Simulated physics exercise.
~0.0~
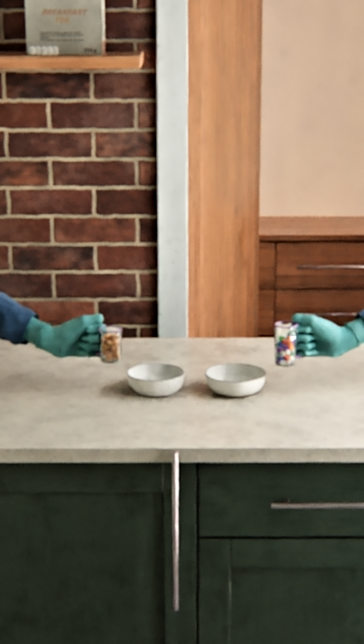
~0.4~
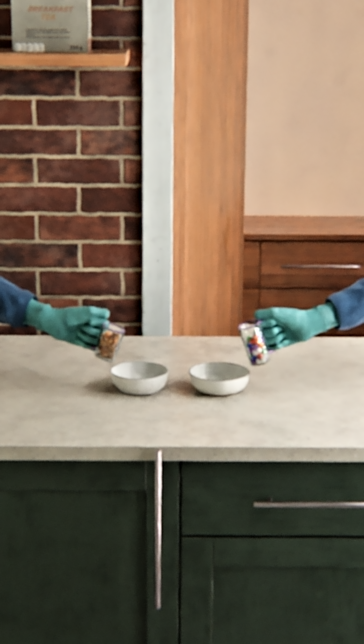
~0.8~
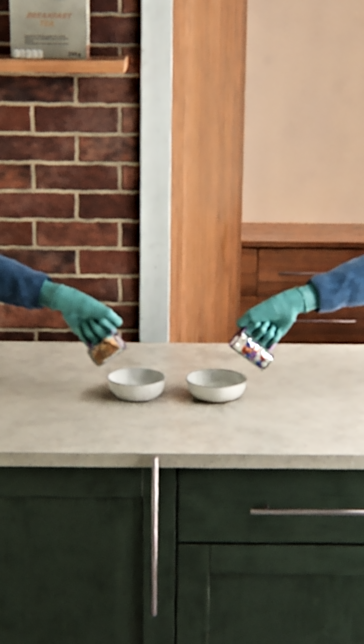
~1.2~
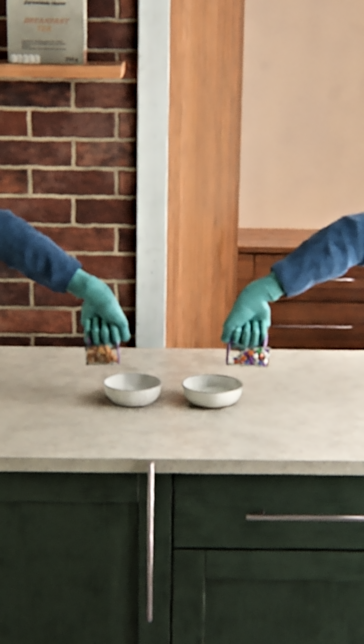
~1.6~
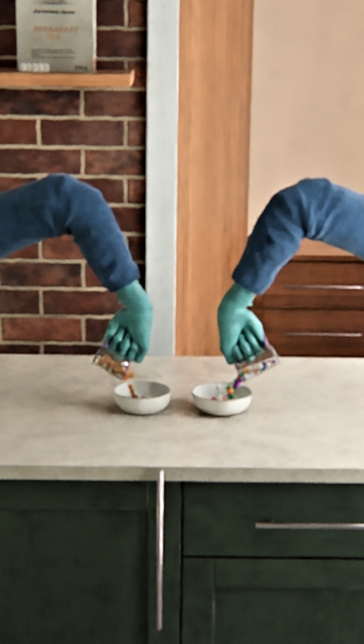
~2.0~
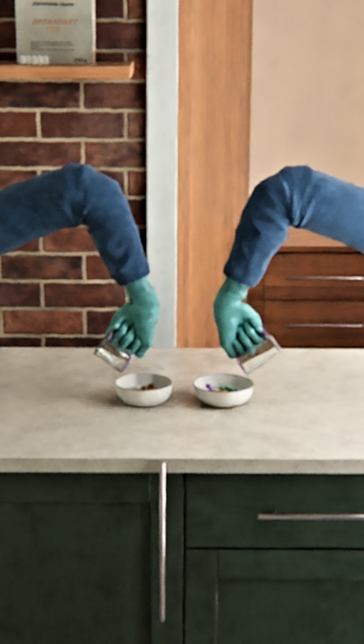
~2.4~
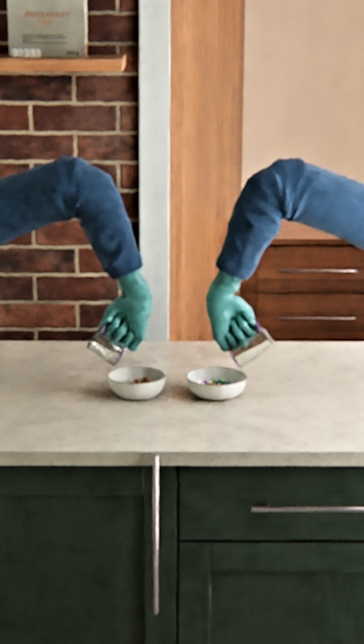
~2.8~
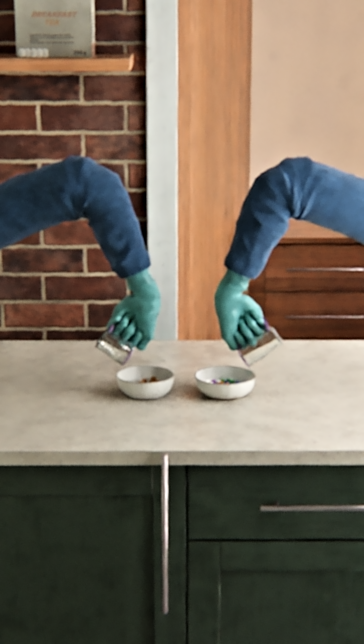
Two teal-gloved hands in blue sleeves reach in from the left and right, each holding a small clear cup of little colourful pieces above a pale stone counter. Seen from the front by a slightly swaying camera, two shallow whitish bowls sit side by side, with dark green cabinets below and a brick wall and wooden panel behind. The hands move inward and tilt the cups until they lie on their sides. As the arms arch higher, the pieces pour into the bowls. The emptied cups stay tipped above, with all the pieces resting in the two bowls and none on the counter.
